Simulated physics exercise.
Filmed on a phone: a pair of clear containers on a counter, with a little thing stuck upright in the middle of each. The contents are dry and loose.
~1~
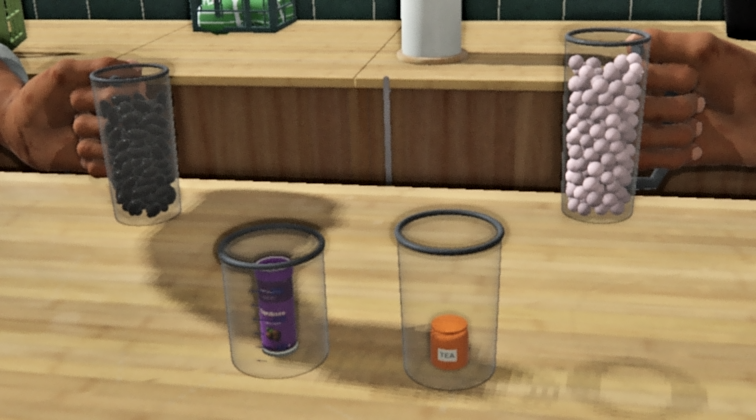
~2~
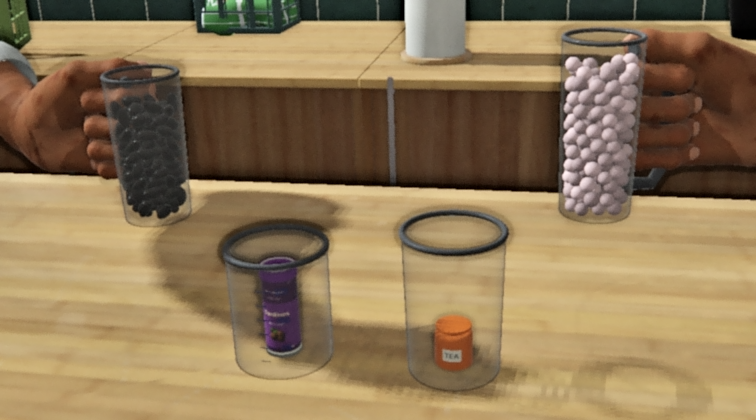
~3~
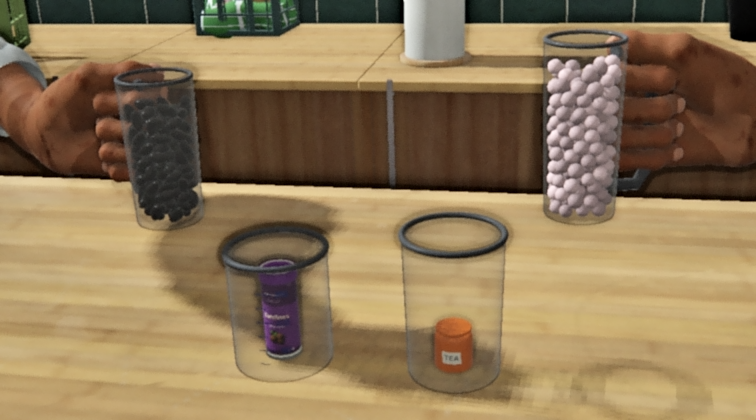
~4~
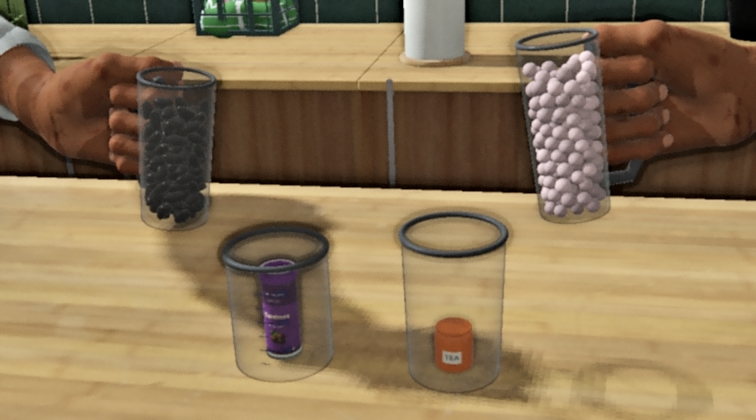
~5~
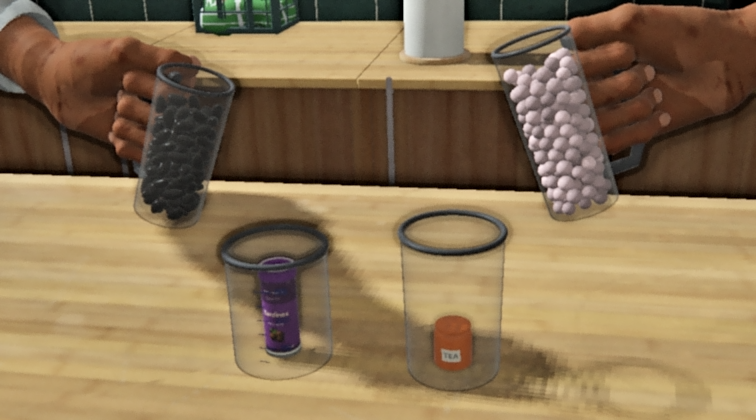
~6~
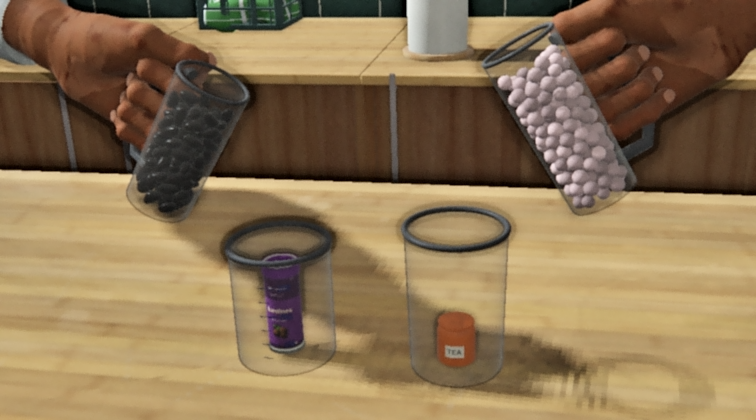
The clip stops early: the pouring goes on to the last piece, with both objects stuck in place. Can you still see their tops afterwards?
In the end the left object remains in view above the fill, and the right object is covered over.
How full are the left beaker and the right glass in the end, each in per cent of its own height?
Left about 65, right about 50.
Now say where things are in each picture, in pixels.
The first picture shows small tin in the left beaker at (277, 306), reaching well over half way up; left cup at (139, 145), nearly full of black beans; small canister in the right glass at (449, 342), a quarter of its height or less; right cup at (602, 126), nearly full of sugar pearls.
The second picture shows left cup at (150, 146), upright; right cup at (599, 127), upright.
The third picture shows left cup at (163, 149), upright; right cup at (582, 128), upright.
The fourth picture shows left cup at (176, 150), tipped 8°; right cup at (566, 127), tipped 8°.
The fifth picture shows left cup at (181, 148), tipped 19°; right cup at (558, 125), tipped 19°.
The sixth picture shows small tin in the left beaker at (284, 304); left cup at (185, 144), tipped 31°; small canister in the right glass at (456, 339); right cup at (562, 122), tipped 31°.
Then, 0.49 s after the last picture, left beaker empty, all of its cupful still in the cup; right glass empty, all of its cupful still in the cup.
Then, 1.02 s after the last picture, left beaker nearly empty, nearly all of its cupful still in the cup; right glass nearly empty, most of its cupful still in the cup.
Then, 1.65 s after the last picture, left beaker a third full, none of its cupful still in the cup, a few pieces on the counter; right glass half full, none of its cupful still in the cup.
At rest, left beaker two thirds full (surface near (282, 282)), a few pieces on the counter; right glass half full (surface near (456, 294)), nothing beside it; the left thing is still showing; the right thing is covered.
